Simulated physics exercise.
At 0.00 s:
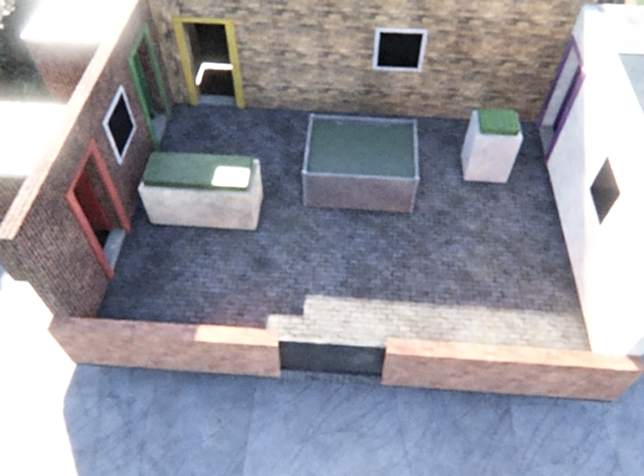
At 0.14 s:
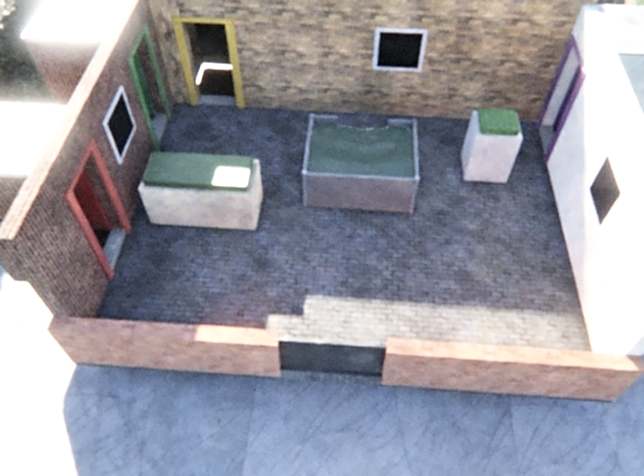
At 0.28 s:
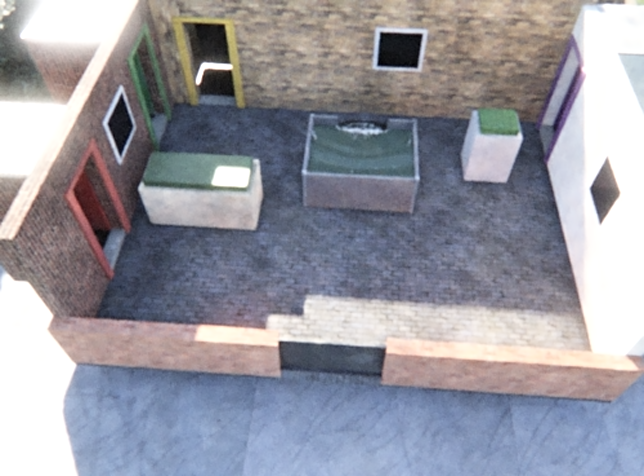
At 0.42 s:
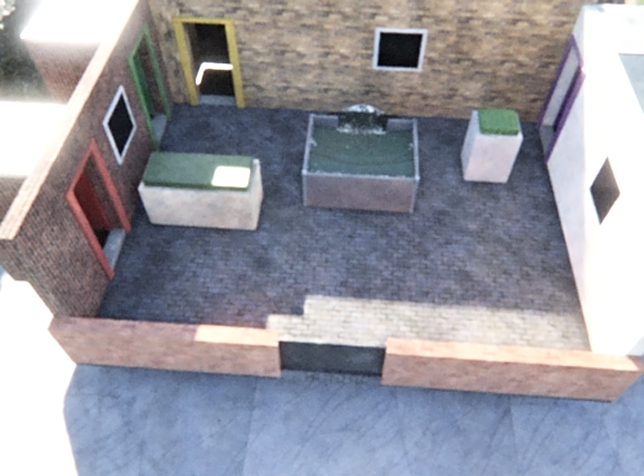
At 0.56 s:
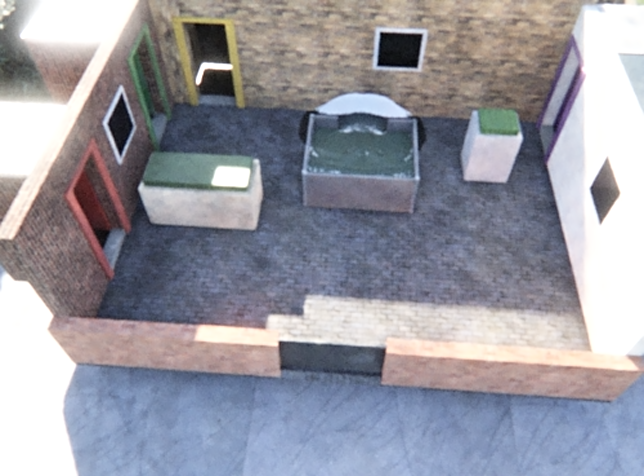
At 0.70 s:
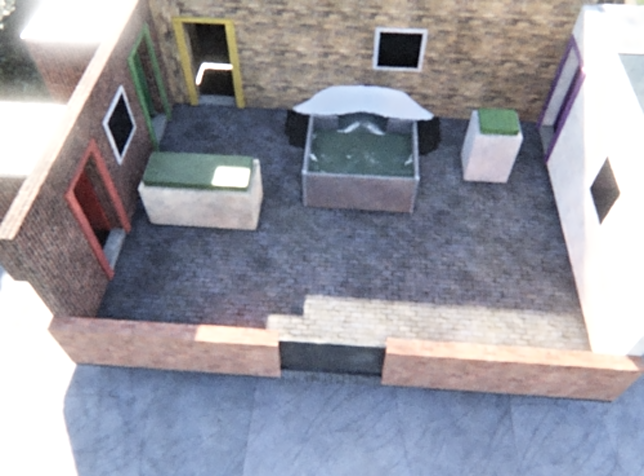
Water burst through the back wall of the tank in the middle of a walled yard, first dipping and churning inside, then spreading in a widening pale sheet across the paving behind it.
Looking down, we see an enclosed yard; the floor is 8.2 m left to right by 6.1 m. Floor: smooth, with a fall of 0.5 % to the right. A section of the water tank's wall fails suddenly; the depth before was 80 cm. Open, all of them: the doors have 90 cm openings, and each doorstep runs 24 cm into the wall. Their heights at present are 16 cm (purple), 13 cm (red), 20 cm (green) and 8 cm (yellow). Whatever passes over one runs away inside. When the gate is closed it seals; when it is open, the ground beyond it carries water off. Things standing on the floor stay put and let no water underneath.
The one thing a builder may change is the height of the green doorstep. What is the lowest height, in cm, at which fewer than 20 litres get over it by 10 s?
17 cm.
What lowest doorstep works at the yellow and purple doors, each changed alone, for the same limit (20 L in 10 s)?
Roughly 7.5 cm for the yellow door and roughly 25 cm for the purple door.
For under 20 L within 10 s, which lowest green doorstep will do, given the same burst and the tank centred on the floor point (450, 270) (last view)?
In that case about 10.5 cm.
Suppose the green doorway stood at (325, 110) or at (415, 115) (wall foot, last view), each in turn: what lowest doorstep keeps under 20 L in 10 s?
Minimums: Roughly 33 cm and 22 cm.
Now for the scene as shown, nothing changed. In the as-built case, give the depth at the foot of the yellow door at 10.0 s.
It works out to about 7.5 centimetres deep.
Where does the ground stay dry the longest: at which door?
Red.
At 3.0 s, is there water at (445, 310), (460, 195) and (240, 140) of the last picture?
Status: Clear / submerged / submerged.
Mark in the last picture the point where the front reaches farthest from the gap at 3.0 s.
Front tip: Approx. (126, 237) px.
After 1.4 s water covers 15 % of the floor, deepest (51 cm) near (364, 117); it has not reached the green door.
After 3.0 s water covers 40 % of the floor, deepest (32 cm) near (356, 117); 21 cm at the green door, 6 litres in over its 20 cm doorstep.
After 10.0 s water covers 90 % of the floor, deepest (9 cm) near (297, 190); 8 cm at the green door, 7 litres in over its 20 cm doorstep.
At the green door as built, the water arrived by 1.8 s and peaked near 24 cm at 2.2 s.
Run again over the same 10 s with other heights there, 40 litres in over 14 cm, 10 litres over 19 cm. The limit of 20 litres is kept from about 17 cm up.
